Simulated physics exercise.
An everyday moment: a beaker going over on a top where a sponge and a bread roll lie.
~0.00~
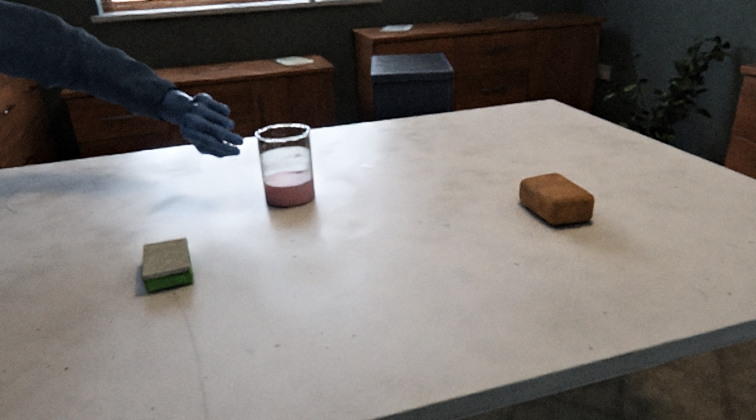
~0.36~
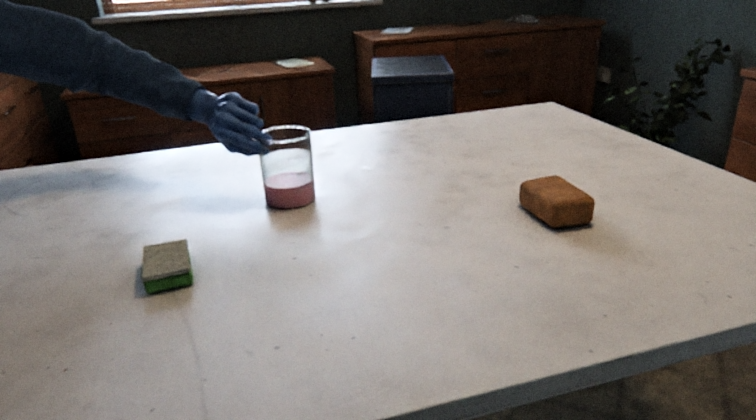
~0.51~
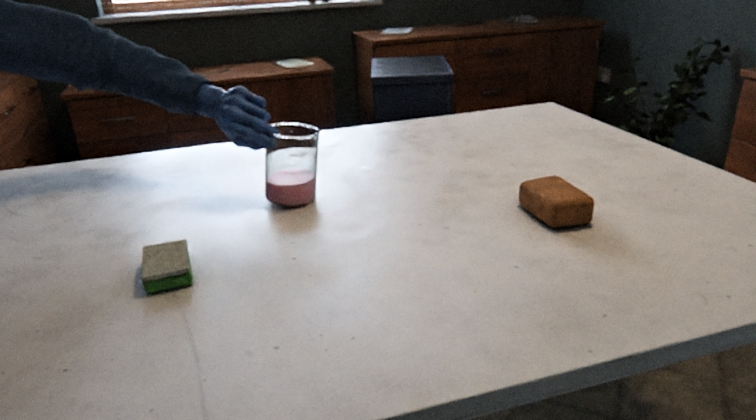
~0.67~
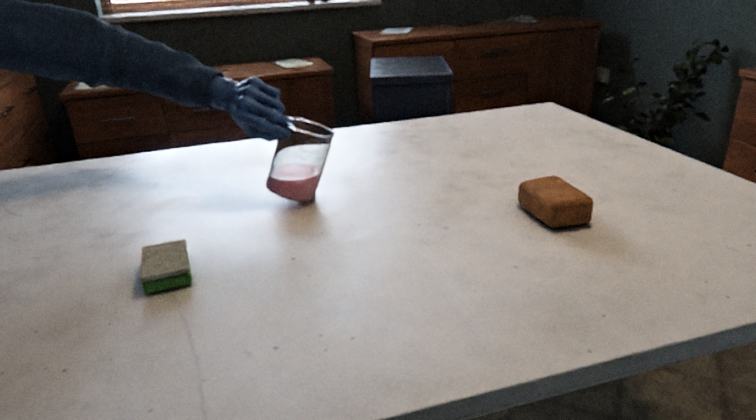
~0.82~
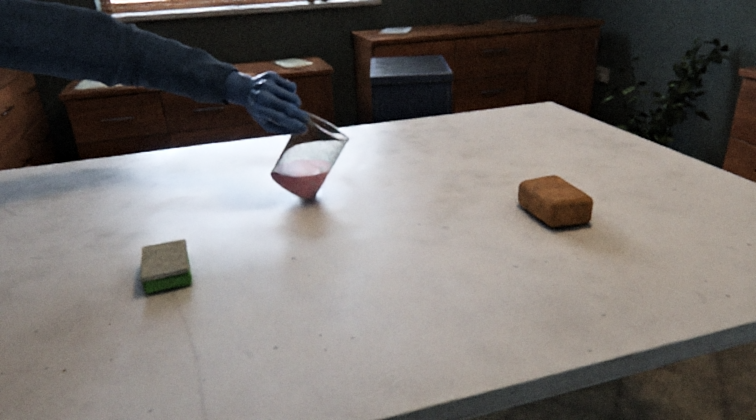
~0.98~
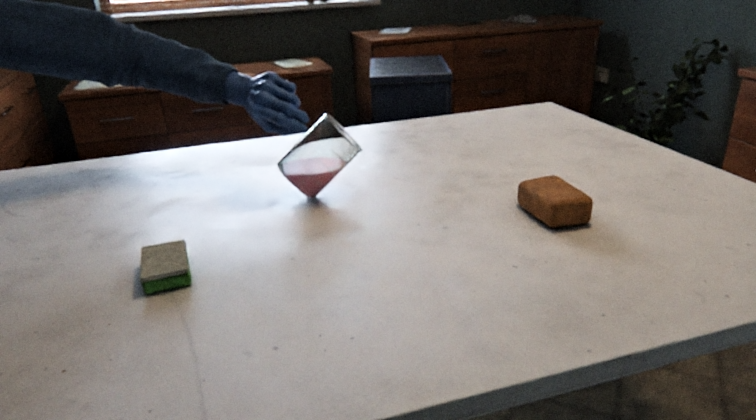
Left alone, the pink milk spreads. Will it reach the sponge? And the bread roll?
I expect the sponge will be left dry; I expect the bread roll will be left wet.
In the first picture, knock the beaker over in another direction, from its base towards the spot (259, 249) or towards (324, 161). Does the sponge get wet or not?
On the first try it is hit by the spill, and on the second try it avoids the spill.
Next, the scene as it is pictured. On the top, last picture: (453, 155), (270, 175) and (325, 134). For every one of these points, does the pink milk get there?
Well, the first one is gotten to, the second one is left alone, and the last one is left alone.
Around 1.6 s, the puddle covers about as much as a tray; the sponge is still dry; the bread roll is still dry.
Around 2.3 s, the puddle covers about as much as a big tray; the sponge is still dry; the bread roll is soaking at its edge.
Around 3.6 s, the puddle covers about as much as a big tray; the sponge is still dry; the bread roll is soaking at its edge.
